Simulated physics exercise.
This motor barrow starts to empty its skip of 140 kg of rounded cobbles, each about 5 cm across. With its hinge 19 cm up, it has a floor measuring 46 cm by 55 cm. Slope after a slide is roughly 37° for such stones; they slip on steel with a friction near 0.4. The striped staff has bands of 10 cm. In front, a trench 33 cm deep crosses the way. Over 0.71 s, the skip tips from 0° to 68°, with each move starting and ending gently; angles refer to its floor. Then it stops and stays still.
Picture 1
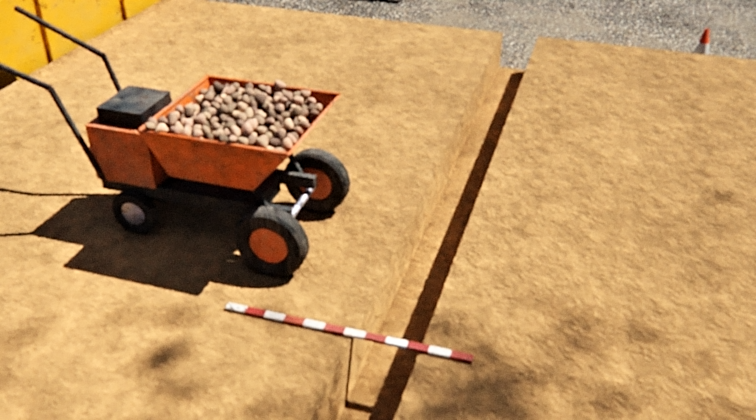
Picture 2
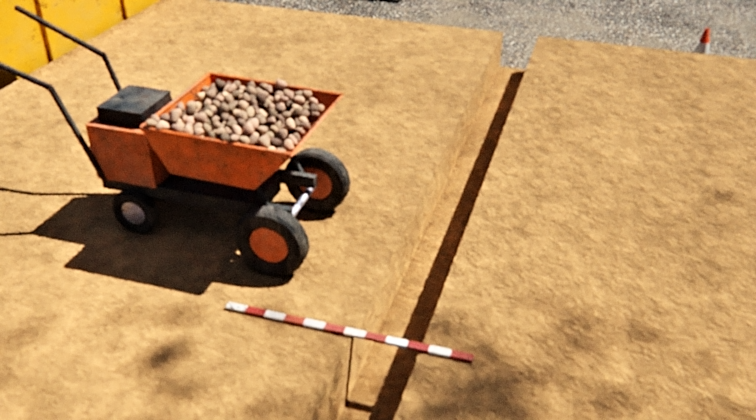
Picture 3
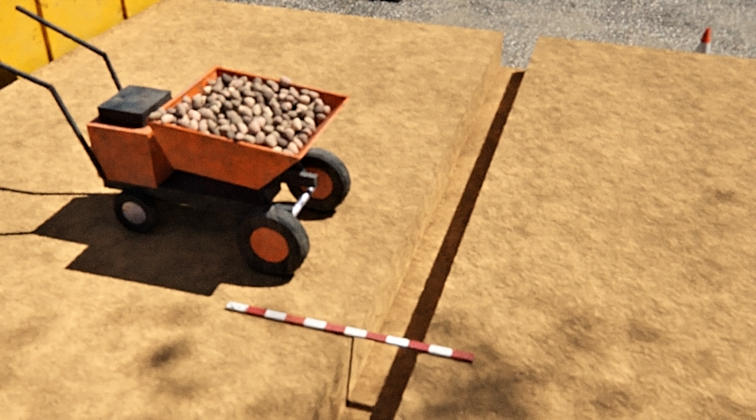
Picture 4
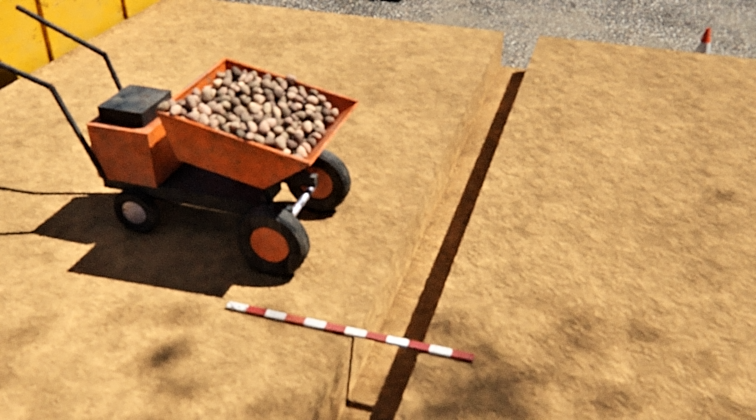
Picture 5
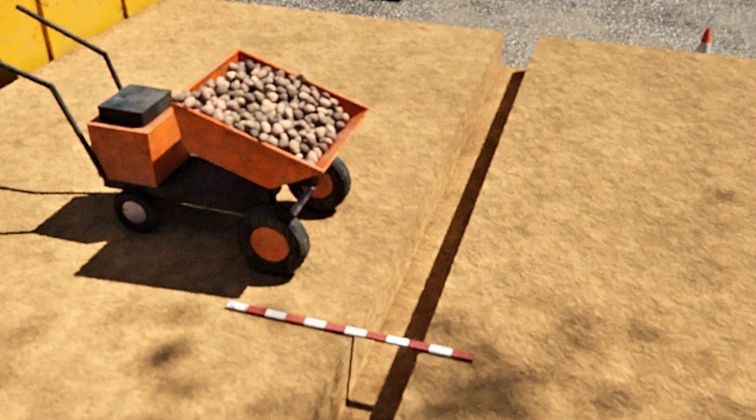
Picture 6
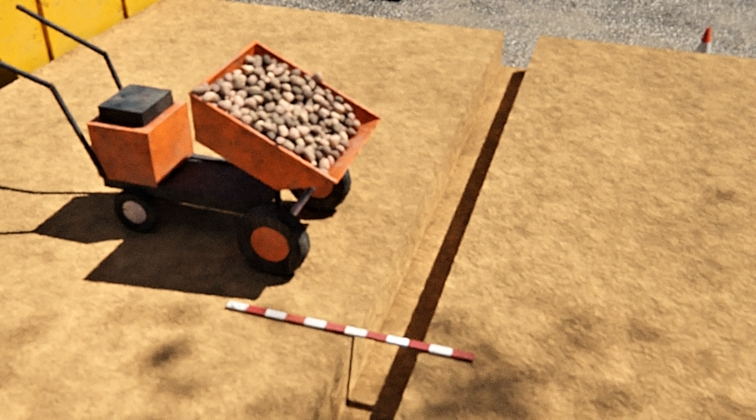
In the video, an orange motor barrow loaded with rounded cobbles stands on sandy ground left of a narrow trench and a red-and-white striped staff. Its skip tilts gradually toward the right, the rear rising while the wheels stay still.
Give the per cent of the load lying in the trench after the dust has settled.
Close to 62 in every hundred.
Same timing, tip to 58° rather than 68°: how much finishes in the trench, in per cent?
It would be near 60 per cent.
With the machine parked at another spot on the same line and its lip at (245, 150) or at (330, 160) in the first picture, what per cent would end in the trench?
Around 85 and then 25 percent.
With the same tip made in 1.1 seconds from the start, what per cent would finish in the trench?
Then roughly 75 percent.
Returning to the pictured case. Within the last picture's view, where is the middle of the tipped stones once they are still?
Roughly (441, 294), I'd say.
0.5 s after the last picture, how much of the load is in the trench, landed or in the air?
About 35 per cent by then.
Then, 0.2 s after the last picture the floor is at 57°, 100 % in the skip; the foremost stones are at (388, 182).
Then, 0.5 s after the last picture the floor is at 68°, 61 % in the skip, 33 % in the trench, 6 % past the trench; the foremost stones are at (469, 256).
Then, 0.9 s after the last picture the floor is at 68°, 16 % in the skip, 46 % in the trench, 38 % past the trench; the foremost stones are at (602, 300).
Then, 2.8 s after the last picture the floor is at 68°, 0 % in the skip, 62 % in the trench, 38 % past the trench; the foremost stones are past the picture's edge.
